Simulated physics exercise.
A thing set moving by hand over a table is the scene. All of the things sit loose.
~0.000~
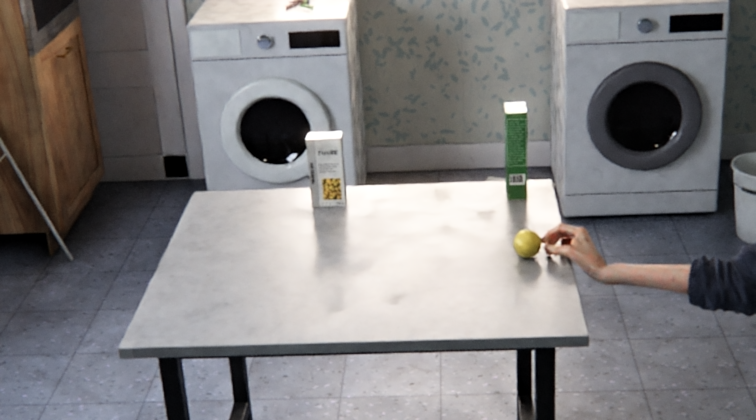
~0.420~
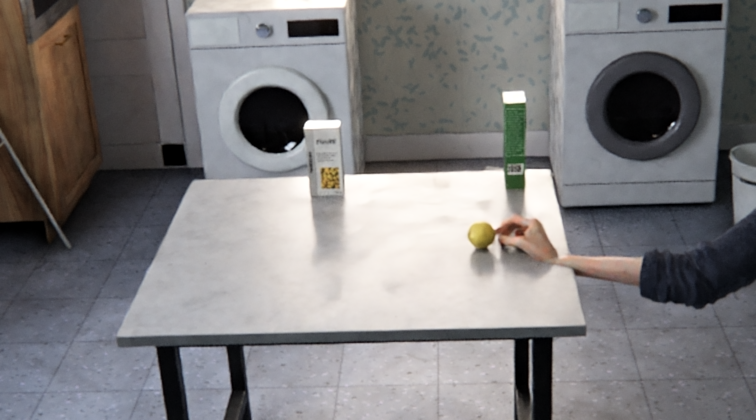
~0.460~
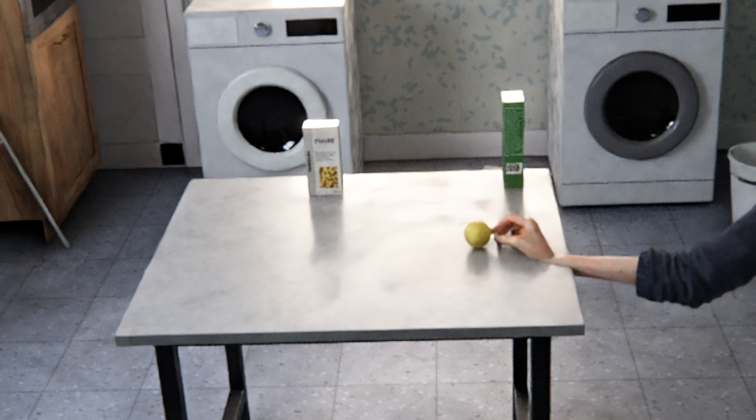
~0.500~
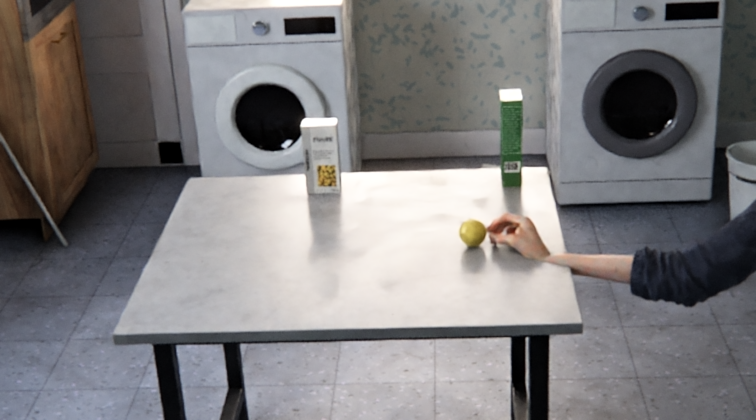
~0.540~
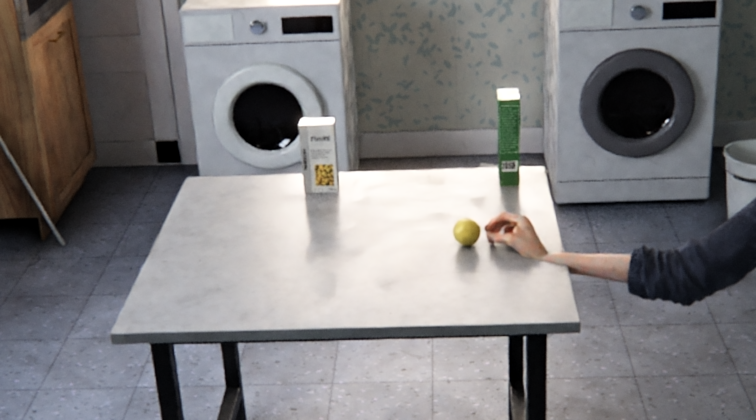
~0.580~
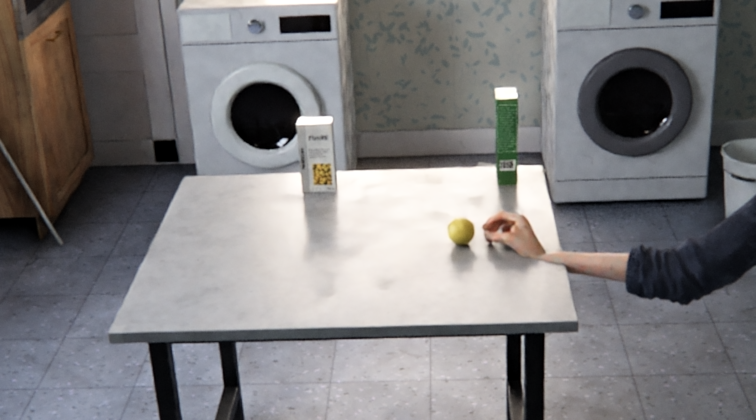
In a laundry room, a hand pushing a yellow lemon left across a table, then letting go as it rolls slightly farther.
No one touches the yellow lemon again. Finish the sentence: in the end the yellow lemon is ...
Still on the table.
After 0.78 s, yellow lemon rolled about its own width near (446, 232).
After 1.08 s, yellow lemon rolled about its own width near (428, 232).
After 1.48 s, yellow lemon rolled well along near (412, 233).
At rest (2.2 s), moved from the start, yellow lemon. Seen from the same camera at the end, yellow lemon near (408, 233).
